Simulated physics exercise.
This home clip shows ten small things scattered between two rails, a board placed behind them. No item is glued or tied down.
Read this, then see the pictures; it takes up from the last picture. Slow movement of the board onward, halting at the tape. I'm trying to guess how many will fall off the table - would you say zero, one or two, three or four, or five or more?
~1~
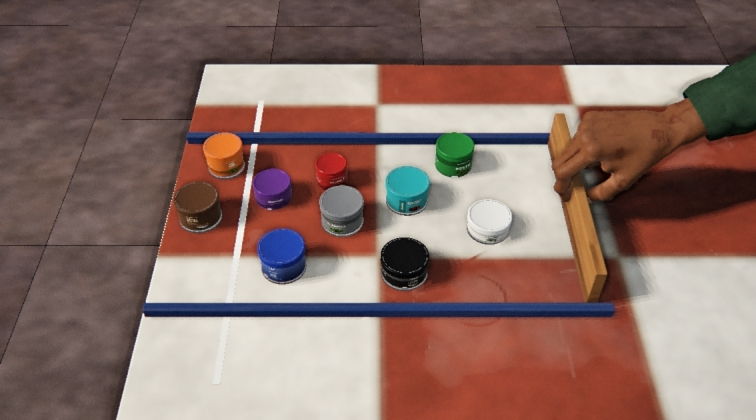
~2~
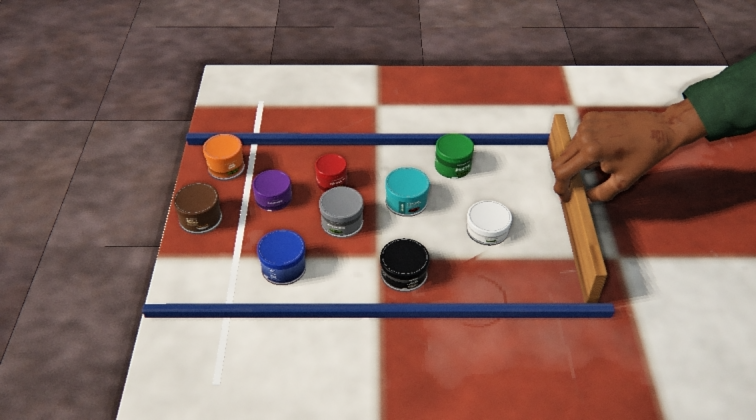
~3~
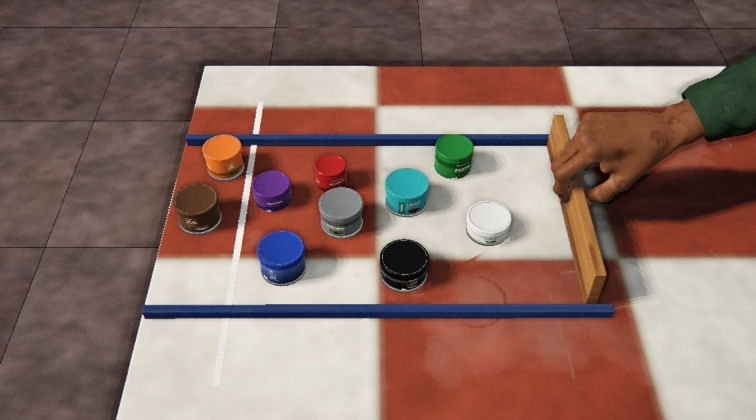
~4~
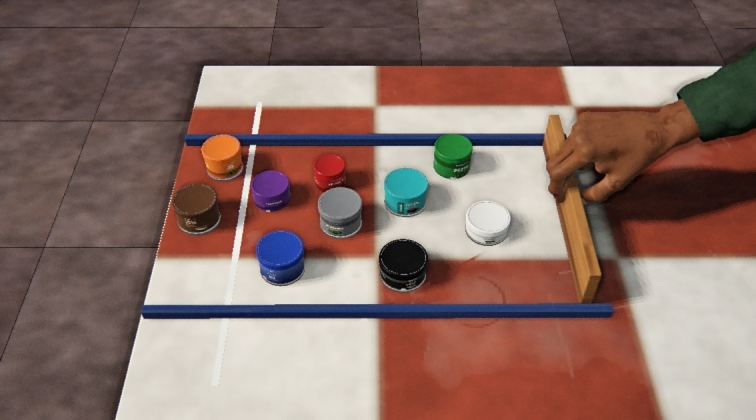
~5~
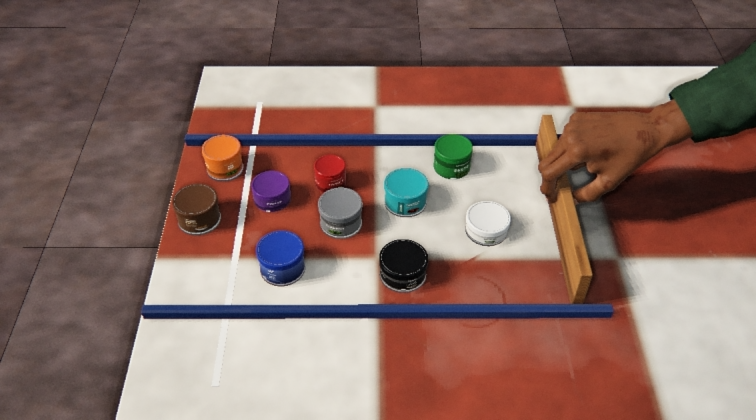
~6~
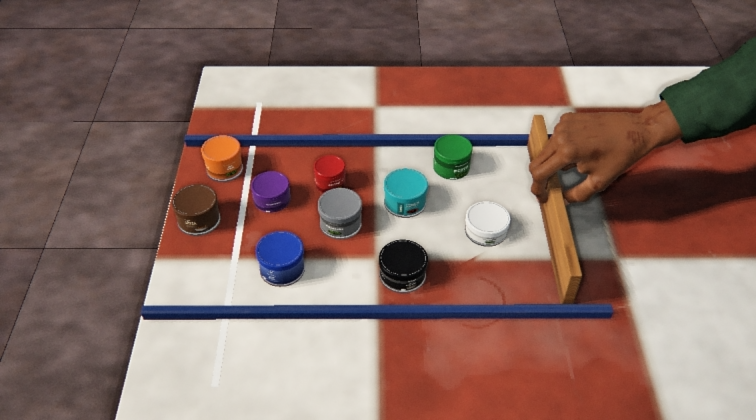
Going by the pictures, one or two pieces get pushed right off.
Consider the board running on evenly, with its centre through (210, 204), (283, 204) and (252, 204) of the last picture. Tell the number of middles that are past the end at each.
5, 0 and 1.
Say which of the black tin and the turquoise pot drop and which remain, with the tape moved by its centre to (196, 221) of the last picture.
Black tin: Still there. Turquoise pot: Still there.
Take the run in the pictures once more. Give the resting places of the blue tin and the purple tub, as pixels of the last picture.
In the last picture the first middle sits at (165, 251) and the other at (177, 186).
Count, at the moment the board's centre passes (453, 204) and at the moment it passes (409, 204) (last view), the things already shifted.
First 2, after that 4.
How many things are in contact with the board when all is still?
The number is 4.
Soon after, none off yet; brown tin at rest near (197, 210); orange tin at rest near (223, 159); purple tub at rest near (271, 192).
Then, none off yet; brown tin at rest near (197, 210); orange tin at rest near (223, 159); purple tub moving near (263, 188).
By the end, the number that fall off is one or two; fallen, brown tin.
